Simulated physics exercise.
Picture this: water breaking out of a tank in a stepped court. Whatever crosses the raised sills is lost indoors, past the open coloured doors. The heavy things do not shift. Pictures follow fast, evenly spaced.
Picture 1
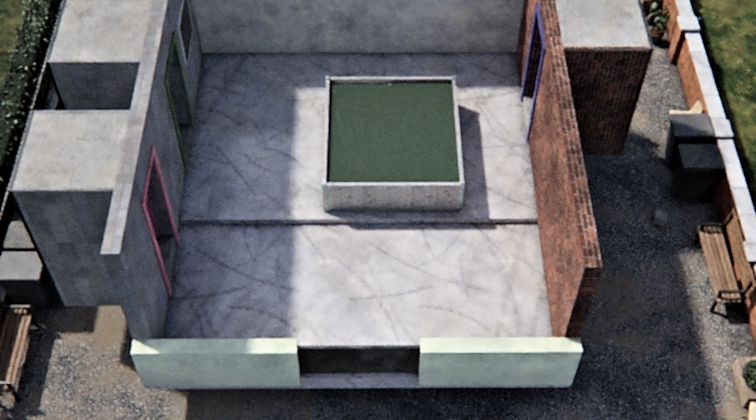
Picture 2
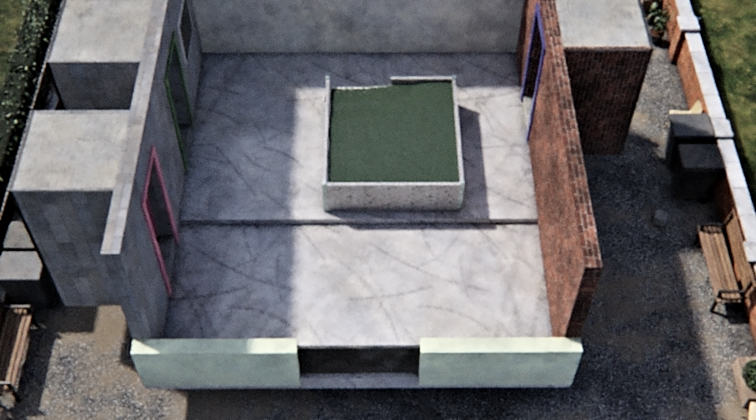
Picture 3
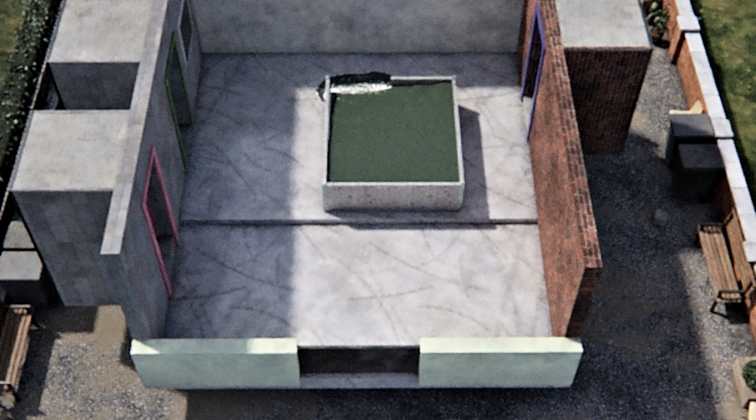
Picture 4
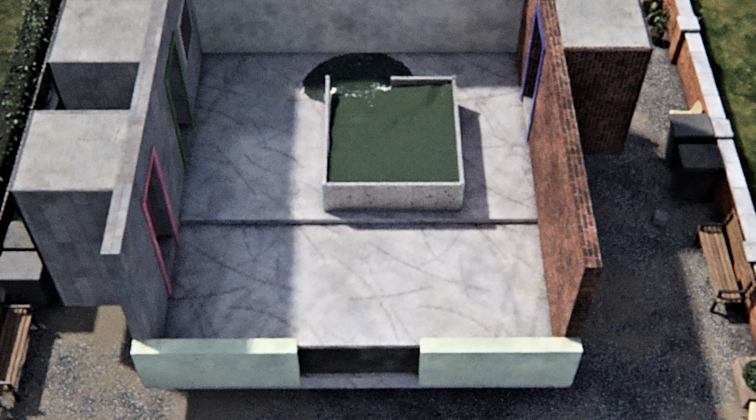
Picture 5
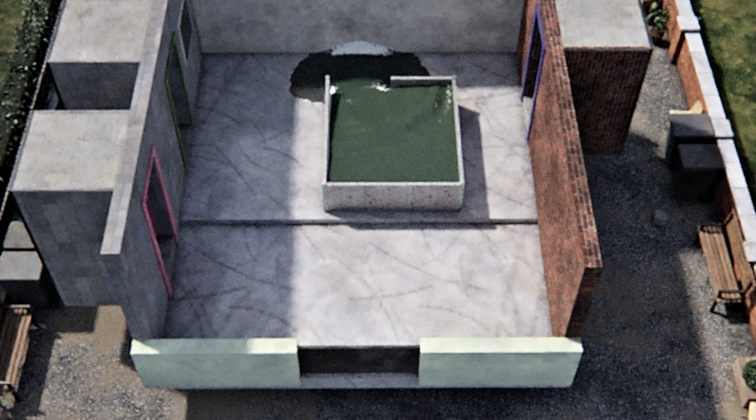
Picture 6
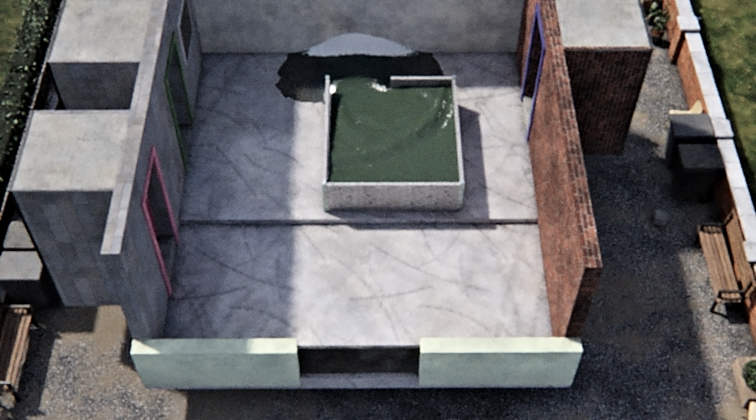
Walled concrete court with a raised tank of dark green water, its far side opening and water spreading across the floor behind.
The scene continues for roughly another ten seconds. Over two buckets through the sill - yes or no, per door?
Blue door - no, pink door - no, green door - no.
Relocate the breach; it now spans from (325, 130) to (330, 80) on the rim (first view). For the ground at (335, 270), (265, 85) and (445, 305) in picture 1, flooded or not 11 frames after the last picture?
In turn: Untouched, swamped, untouched.
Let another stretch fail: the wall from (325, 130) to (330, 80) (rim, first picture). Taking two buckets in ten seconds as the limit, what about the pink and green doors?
Result - pink: Misses the line; green: Clears the line.
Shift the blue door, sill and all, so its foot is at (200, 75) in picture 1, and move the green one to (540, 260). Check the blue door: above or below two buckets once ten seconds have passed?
Result for blue: It breaks the limit.
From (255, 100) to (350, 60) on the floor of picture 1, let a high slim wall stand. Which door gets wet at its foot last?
That's the pink-painted one.
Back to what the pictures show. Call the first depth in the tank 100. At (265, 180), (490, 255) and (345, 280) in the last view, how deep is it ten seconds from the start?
Going place by place: 4 %, 12 % and 14 %.
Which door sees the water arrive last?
That would be the pink-painted one.
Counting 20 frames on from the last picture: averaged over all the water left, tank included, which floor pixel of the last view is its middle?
The spot I would choose is (365, 124).
A moment on, water covers 15 % of the floor; the blue door not reached, the pink door not reached, the green door not reached.
Next, water covers 25 % of the floor; the blue door not reached, the pink door not reached, the green door not reached.
Then, water covers 45 % of the floor; the blue door wet at the sill, nothing in, the pink door wet at the sill, nothing in, the green door wet at the sill, nothing in.
Later, water covers 90 % of the floor; the blue door under two buckets in, the pink door wet at the sill, nothing in, the green door wet at the sill, nothing in.
In the end, water covers 100 % of the floor; the blue door under two buckets in, the pink door wet at the sill, nothing in, the green door wet at the sill, nothing in.
